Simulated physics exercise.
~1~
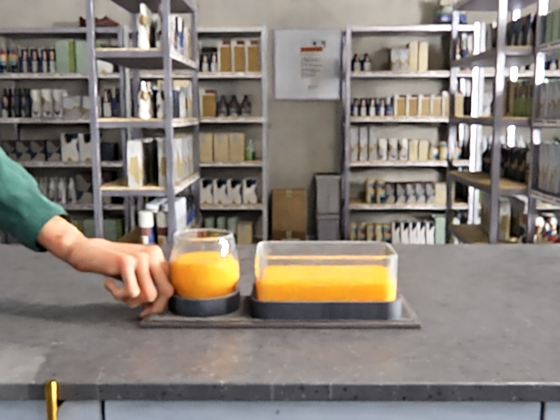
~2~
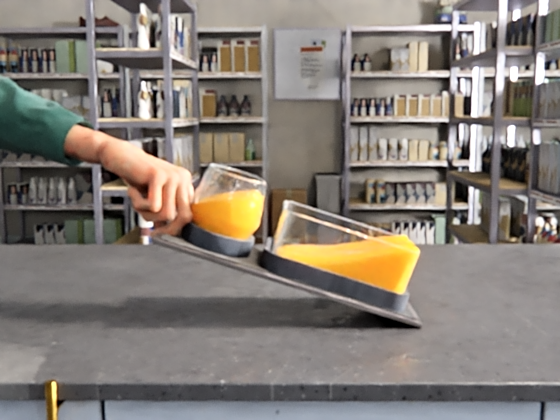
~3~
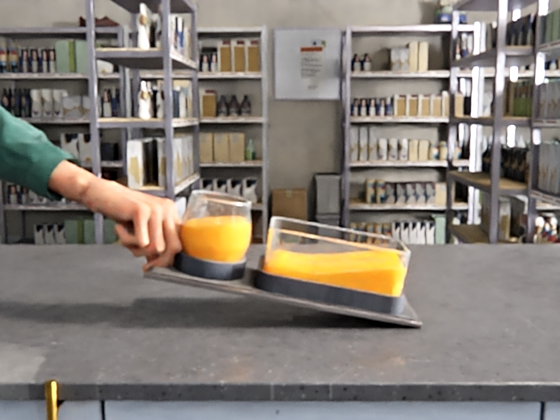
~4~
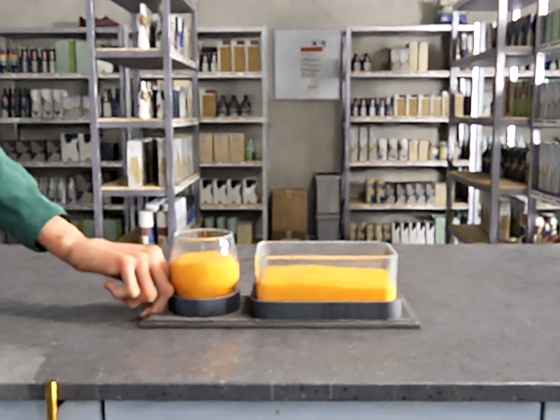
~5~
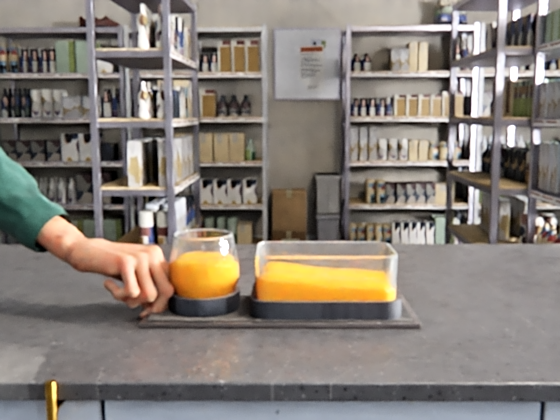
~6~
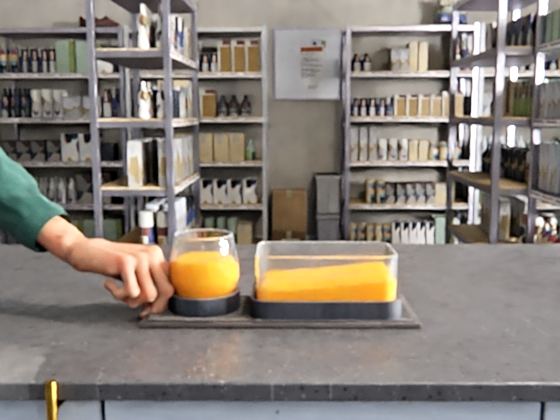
A hand lifted the left end of a tray holding a stemless glass and a clear food box of orange juice, tilting it to the right, then gently lowered it flat again, the juice in the box still rocking slightly afterward.
